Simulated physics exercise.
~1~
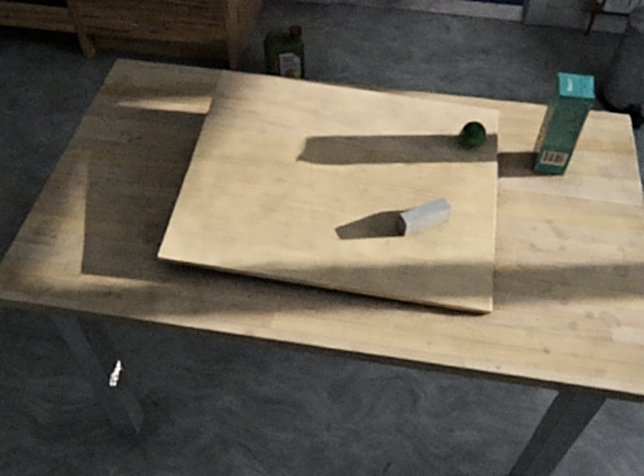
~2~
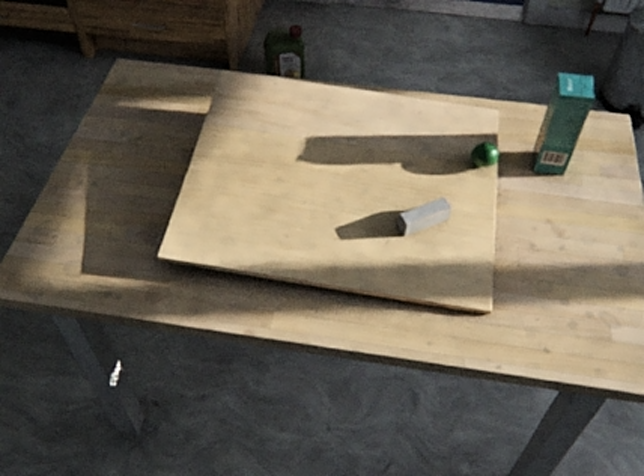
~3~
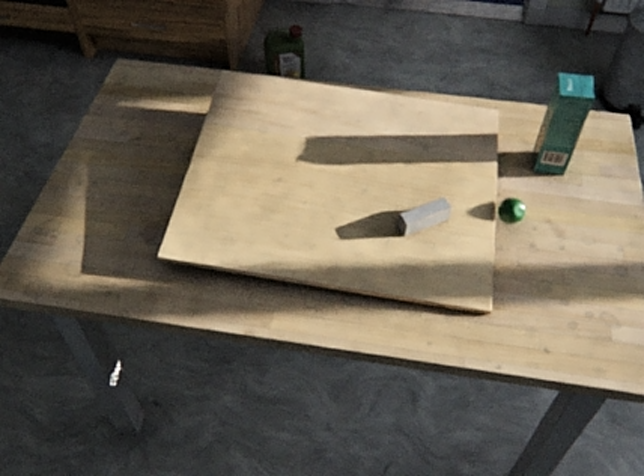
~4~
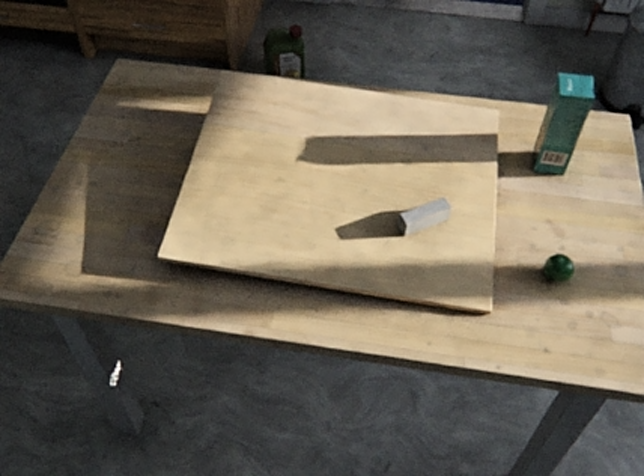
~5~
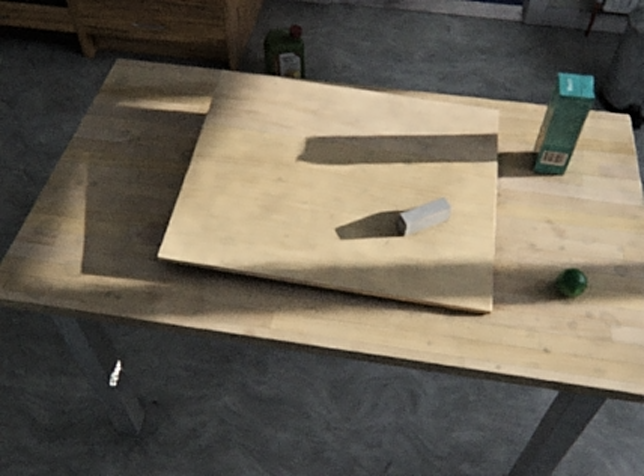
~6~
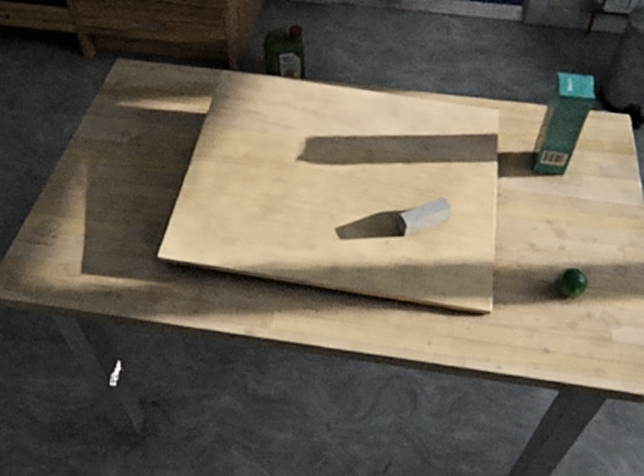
On a wooden table, a small green apple rolled across a tilted board, past a turquoise carton and a small grey block, dropped off the right edge onto the tabletop, and rolled toward the front before coming to rest there.
